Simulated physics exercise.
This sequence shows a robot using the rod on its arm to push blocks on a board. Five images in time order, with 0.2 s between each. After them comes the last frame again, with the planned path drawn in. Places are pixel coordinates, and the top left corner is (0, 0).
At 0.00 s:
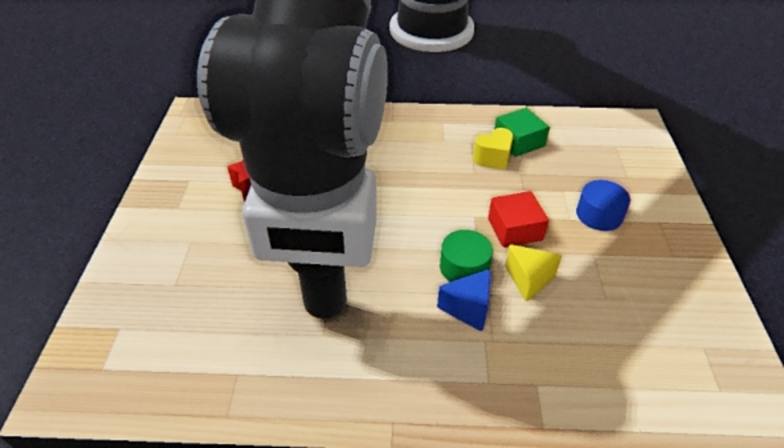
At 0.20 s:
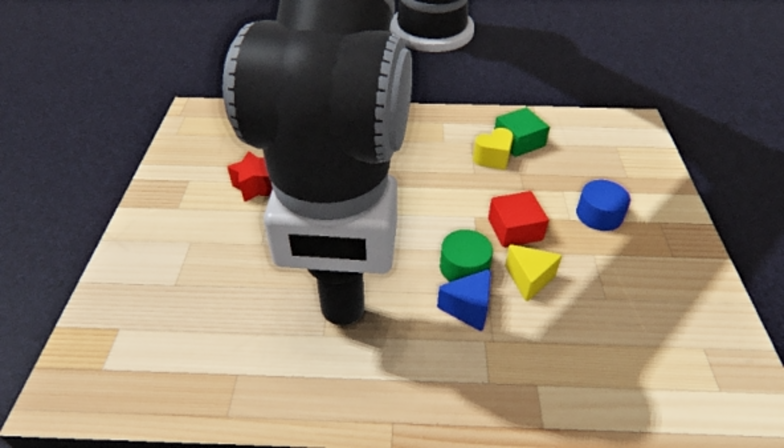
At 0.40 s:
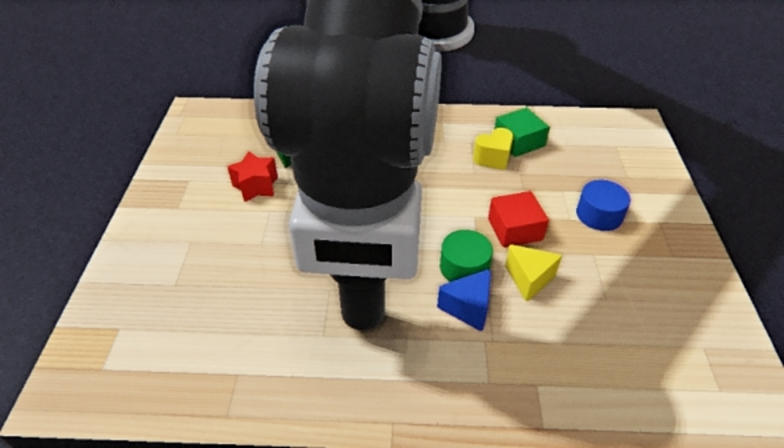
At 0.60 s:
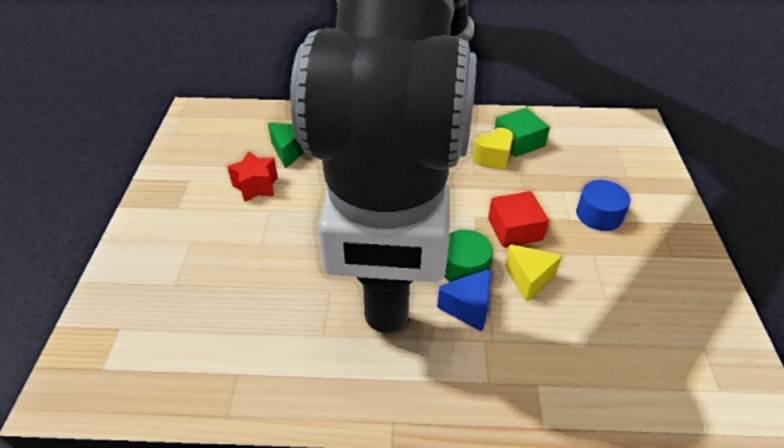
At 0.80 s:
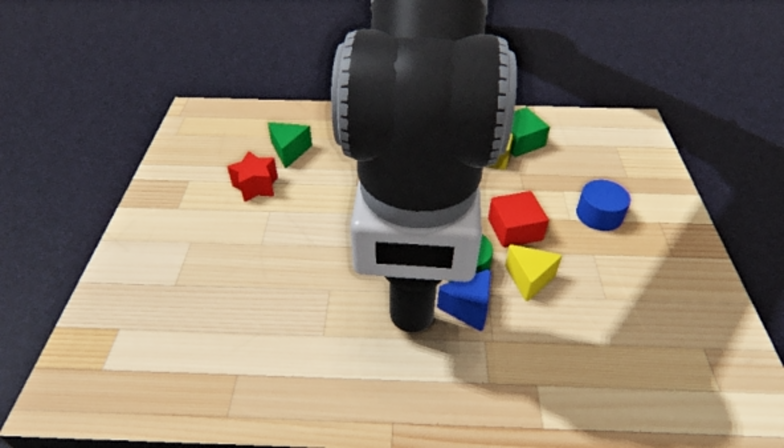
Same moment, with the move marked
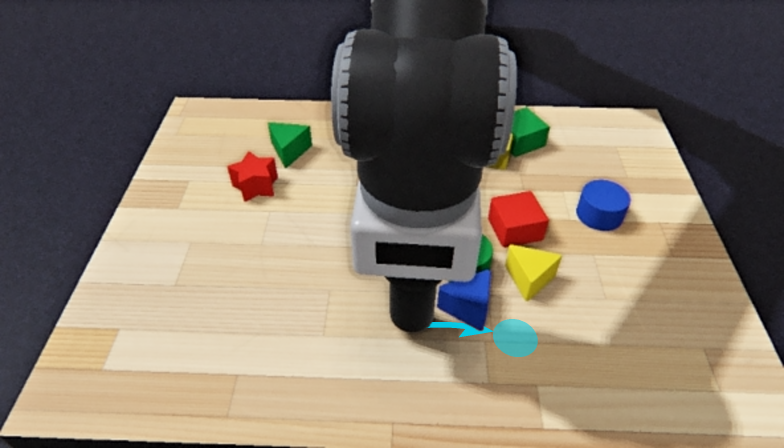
The clip shows a black robot arm moving its rod steadily from left to right across a wooden board toward a blue triangular block, revealing a red star and a green triangular block behind it, while the colored blocks stay still.
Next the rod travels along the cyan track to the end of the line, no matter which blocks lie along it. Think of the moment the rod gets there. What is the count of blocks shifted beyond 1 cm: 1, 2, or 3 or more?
Counting only shifts above 1 cm, I get one block.
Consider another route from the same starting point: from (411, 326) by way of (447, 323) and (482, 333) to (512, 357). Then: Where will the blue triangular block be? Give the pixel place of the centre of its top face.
Around pixel (498, 283).
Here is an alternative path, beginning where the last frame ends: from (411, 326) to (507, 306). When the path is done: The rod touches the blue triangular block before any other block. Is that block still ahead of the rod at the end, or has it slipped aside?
In front, I predict.
Drawn move, from (411, 326) by way of (446, 325) and (481, 329) to (515, 338).
The first path, step by step. Halfway along, rod (466, 316); blue triangular block (494, 283).
At the end, rod (518, 327); blue triangular block (506, 281), turned 15° anticlockwise; yellow triangular block still.
